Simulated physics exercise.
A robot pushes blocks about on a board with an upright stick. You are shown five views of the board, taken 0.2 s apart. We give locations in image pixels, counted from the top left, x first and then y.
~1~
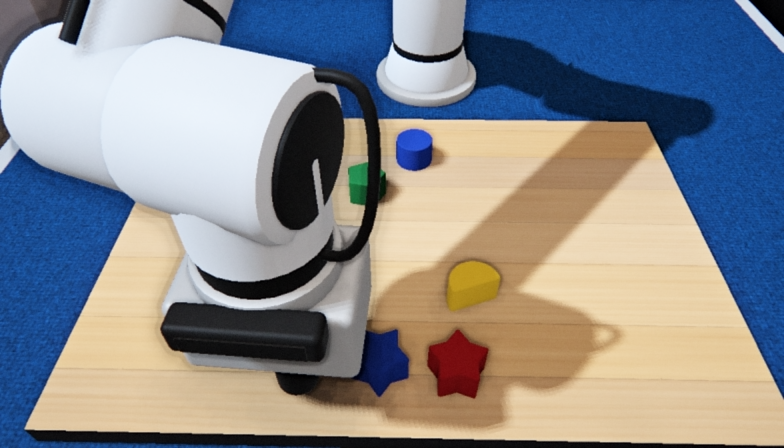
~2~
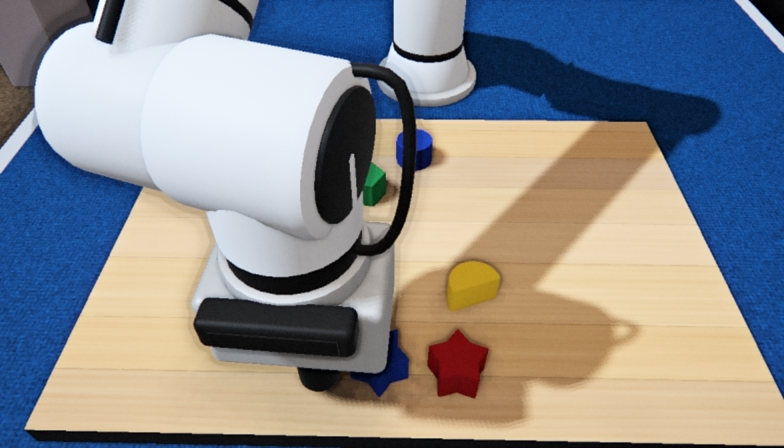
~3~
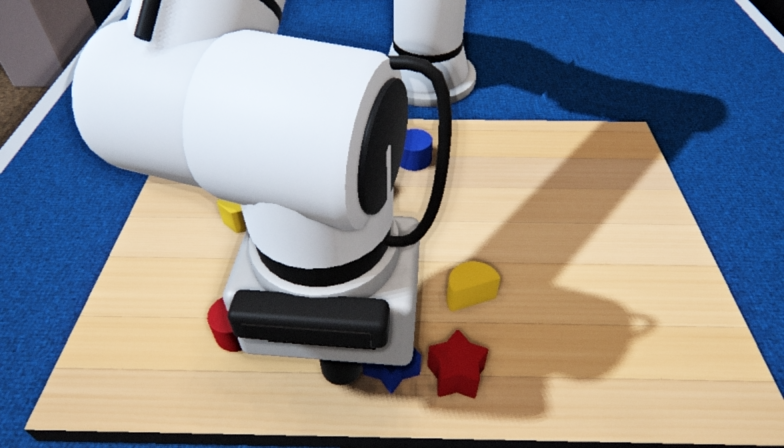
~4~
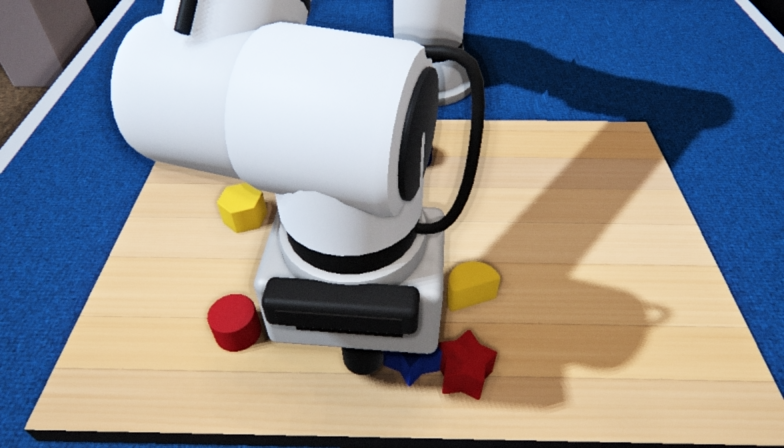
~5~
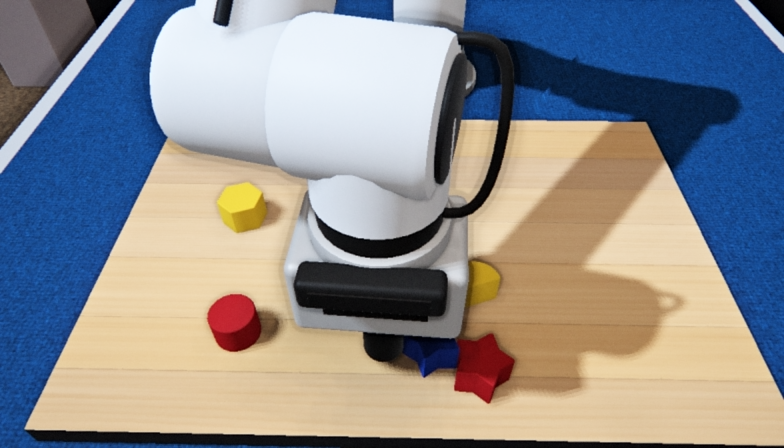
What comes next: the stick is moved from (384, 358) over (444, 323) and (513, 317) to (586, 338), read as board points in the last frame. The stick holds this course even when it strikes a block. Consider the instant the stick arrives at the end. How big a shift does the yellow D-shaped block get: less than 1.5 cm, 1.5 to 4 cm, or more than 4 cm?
The block winds up 1.5 to 4 cm from where it is now.
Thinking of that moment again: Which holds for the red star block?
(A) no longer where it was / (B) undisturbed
Choice A: No longer where it was.
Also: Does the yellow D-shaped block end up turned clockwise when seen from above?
It seems not.
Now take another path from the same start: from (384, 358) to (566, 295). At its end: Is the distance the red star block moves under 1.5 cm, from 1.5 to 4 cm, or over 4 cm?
Travels 1.5 to 4 cm.
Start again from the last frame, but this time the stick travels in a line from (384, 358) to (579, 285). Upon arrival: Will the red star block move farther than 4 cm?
No, that is not how it ends up.
What follows on the original path. One third of the way, stick at (446, 311); blue star block at (483, 320), turned 70° clockwise; red star block at (502, 362), turned 35° clockwise.
Two thirds of the way, stick at (517, 305); blue star block at (528, 330); yellow D-shaped block at (495, 259), turned 60° anticlockwise; red star block at (512, 370), turned 70° clockwise.
At the end, stick at (591, 327); blue star block at (539, 335), turned 160° clockwise; yellow D-shaped block at (495, 259), turned 60° anticlockwise; red star block at (512, 370), turned 70° clockwise.
